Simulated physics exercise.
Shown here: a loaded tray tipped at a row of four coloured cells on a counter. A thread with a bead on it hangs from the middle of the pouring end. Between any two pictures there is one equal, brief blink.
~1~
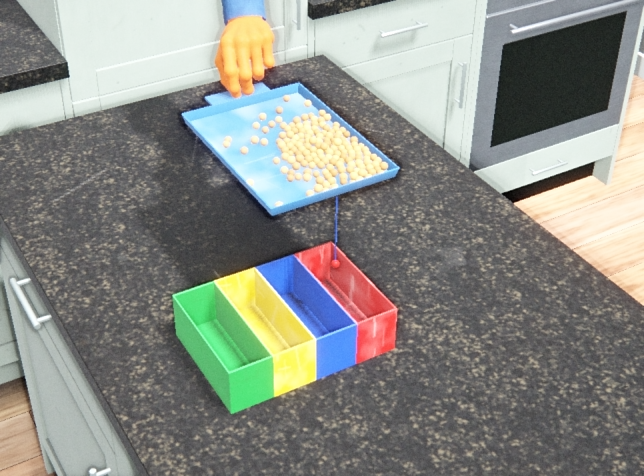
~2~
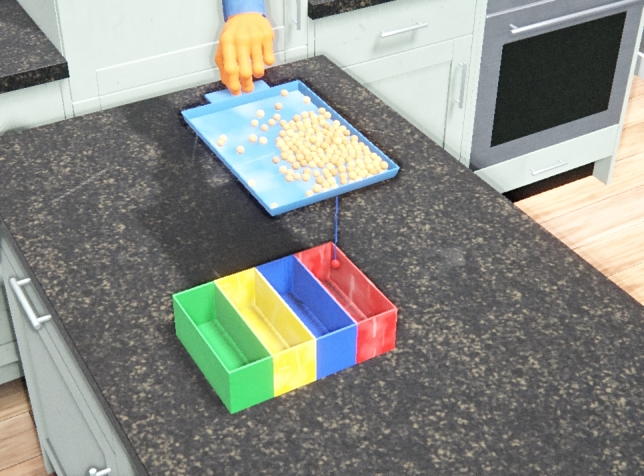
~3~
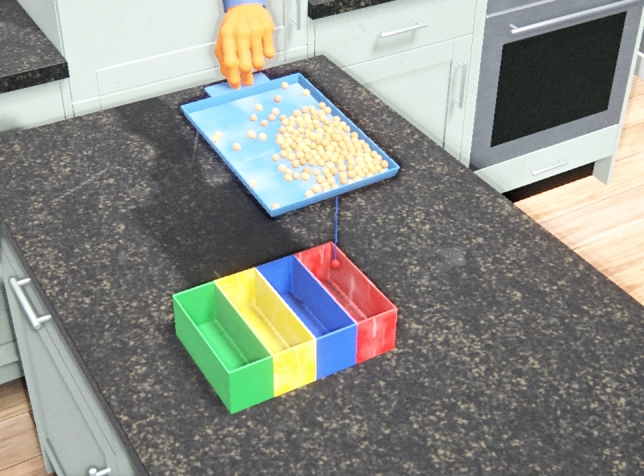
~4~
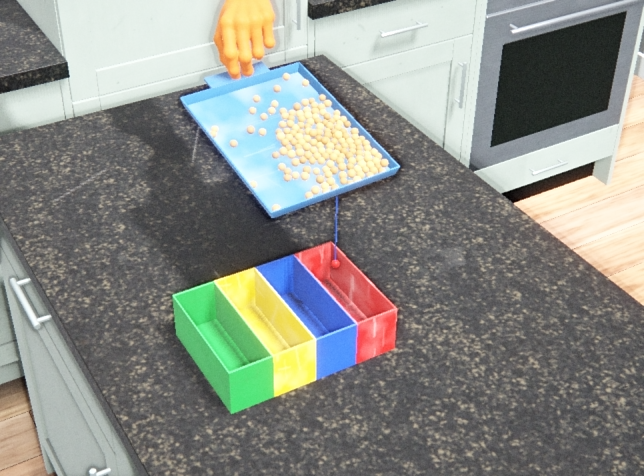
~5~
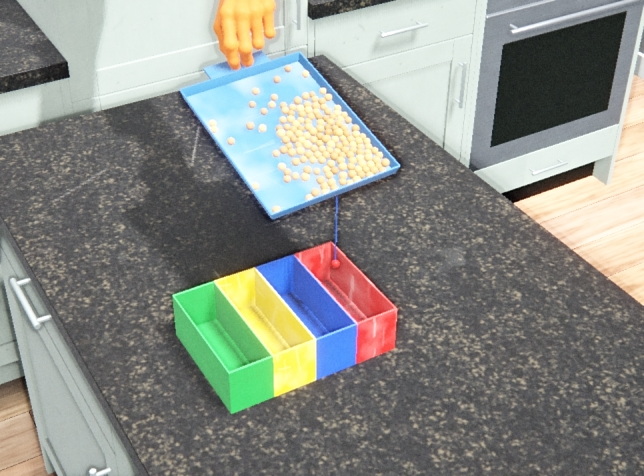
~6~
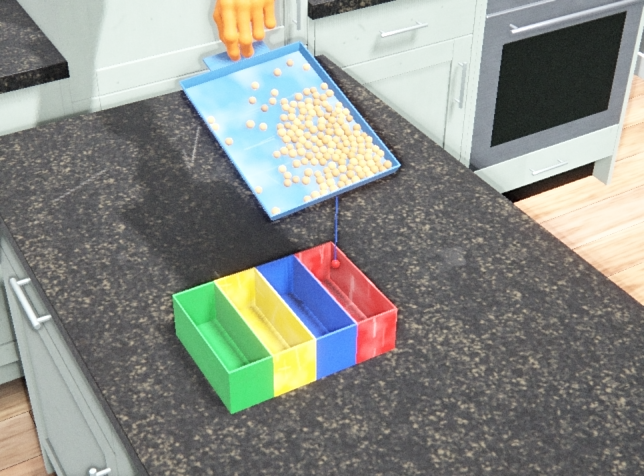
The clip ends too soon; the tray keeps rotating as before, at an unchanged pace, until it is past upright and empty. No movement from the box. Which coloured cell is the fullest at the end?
The blue one.
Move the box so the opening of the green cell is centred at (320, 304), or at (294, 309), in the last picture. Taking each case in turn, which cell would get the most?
Try 1 - the green one. Try 2 - the cell in green.
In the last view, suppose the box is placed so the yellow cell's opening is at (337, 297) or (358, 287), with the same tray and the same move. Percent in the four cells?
You'd see around 90 per cent and then around 50 per cent.
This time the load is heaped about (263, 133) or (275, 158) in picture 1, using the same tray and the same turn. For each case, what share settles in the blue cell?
It would be 50 in a hundred, and then 50 in a hundred.
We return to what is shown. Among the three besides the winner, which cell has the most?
Ranked number two: The cell in yellow.
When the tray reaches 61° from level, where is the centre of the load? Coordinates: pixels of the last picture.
Around (306, 202).
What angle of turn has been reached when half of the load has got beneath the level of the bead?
Tilt: Around 75 degrees.
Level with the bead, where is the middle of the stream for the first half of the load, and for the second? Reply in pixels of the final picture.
It passes near (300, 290) first and then near (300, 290).
Shortly afterwards, tray tipped steeply; the bulk on the tray; a little in the blue cell; a little in the yellow cell; only a few in the red cell; a little falling or outside the box.
Next, tray tipped past a quarter turn; near half in the blue cell; near a third in the yellow cell; a little in the red cell; only a few in the green cell; only a few falling or outside the box.
Some moments later, tray tipped past a quarter turn; near half in the blue cell; near a third in the yellow cell; a little in the red cell; only a few in the green cell; only a few falling or outside the box.
In the end, tray tipped past a quarter turn; near half in the blue cell; near a third in the yellow cell; a little in the red cell; only a few in the green cell; only a few outside the box.
